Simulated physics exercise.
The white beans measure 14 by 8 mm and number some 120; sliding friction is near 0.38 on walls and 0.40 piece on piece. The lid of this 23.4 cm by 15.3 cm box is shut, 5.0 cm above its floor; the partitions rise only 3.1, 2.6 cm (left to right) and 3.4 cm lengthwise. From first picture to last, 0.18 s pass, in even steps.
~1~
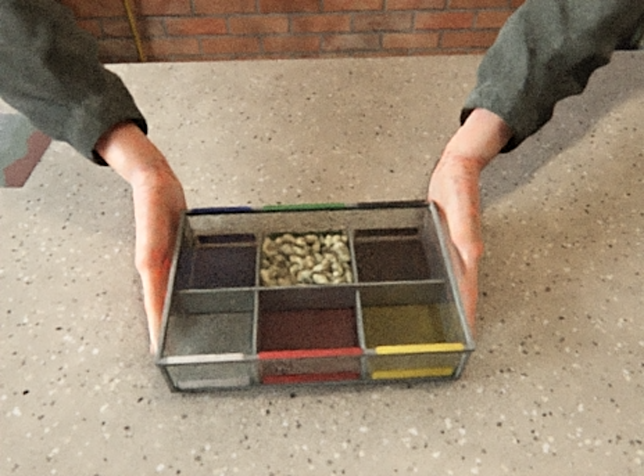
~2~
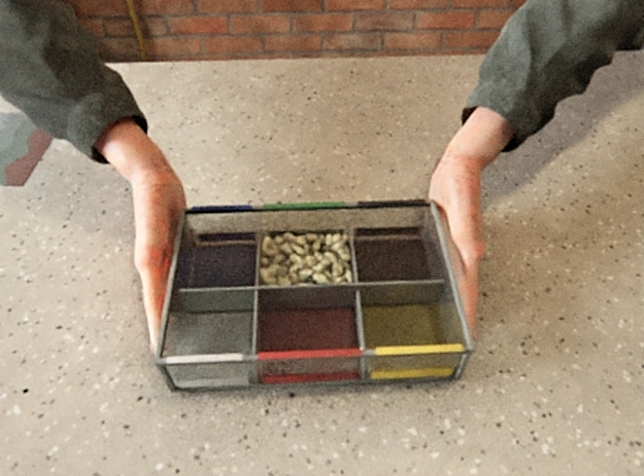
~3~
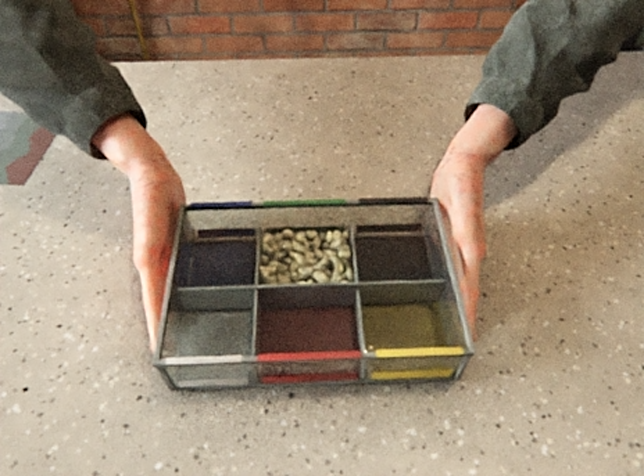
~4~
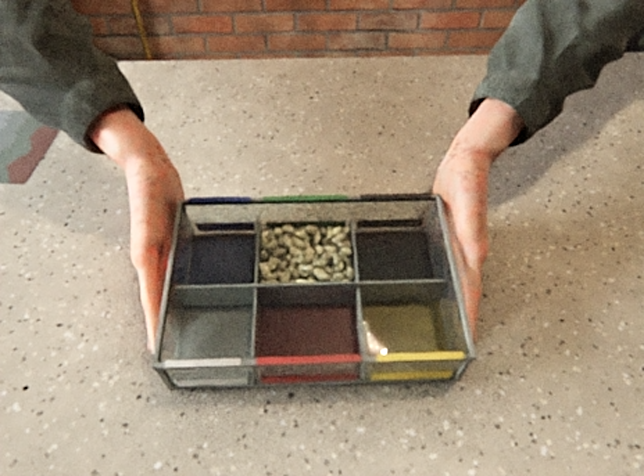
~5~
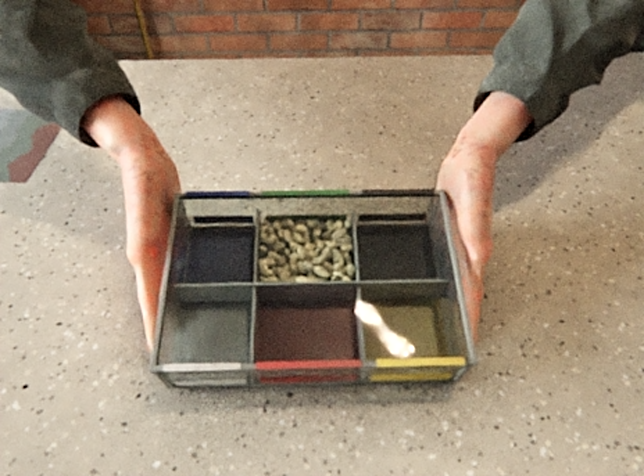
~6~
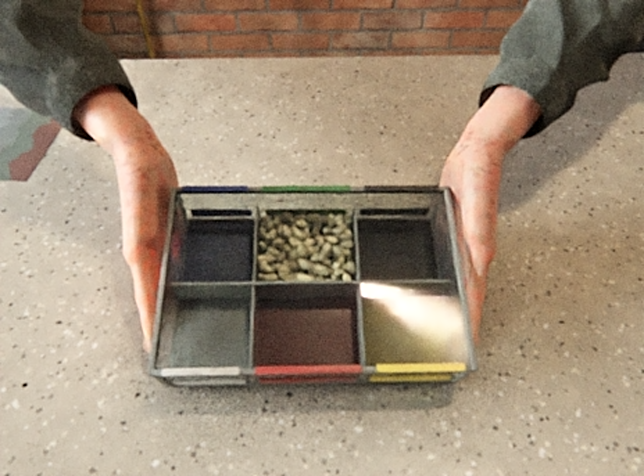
Two hands held a clear, six-part box with pale beans in the back middle section and tilted it slightly toward the front, while a bright glare spread over the yellow-marked section.
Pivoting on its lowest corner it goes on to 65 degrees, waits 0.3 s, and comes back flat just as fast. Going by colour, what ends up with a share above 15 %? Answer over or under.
Red: Under, blue: Under, green: Over, yellow: Under, white: Under, black: Under.
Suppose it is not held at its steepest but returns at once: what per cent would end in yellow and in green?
Then: Yellow 5; green 85.
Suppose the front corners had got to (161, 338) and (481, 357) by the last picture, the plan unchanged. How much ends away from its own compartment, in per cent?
It would be near 25 per cent.
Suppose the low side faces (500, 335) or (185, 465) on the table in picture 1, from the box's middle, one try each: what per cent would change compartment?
Some 30 and 10 per cent.
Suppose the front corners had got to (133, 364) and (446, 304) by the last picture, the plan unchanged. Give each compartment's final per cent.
Red 0; blue 15; green 75; yellow 0; white 10; black 0.
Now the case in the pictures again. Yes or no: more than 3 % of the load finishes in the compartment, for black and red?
Black no, red yes.
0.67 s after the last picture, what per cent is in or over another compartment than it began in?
Some 5 per cent.
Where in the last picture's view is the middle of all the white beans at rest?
Near (310, 283).
Then, 0.67 s after the last picture, tilt 65 degrees; red 5 %, green 95 %.
Then, 1.10 s after the last picture, tilt 36 degrees; red 5 %, green 90 %.
Then, 1.62 s after the last picture, tilt 0 degrees; red 5 %, green 90 %.
In the end, red 5 %, blue 0 %, green 90 %, yellow 0 %, white 0 %, black 0 %.
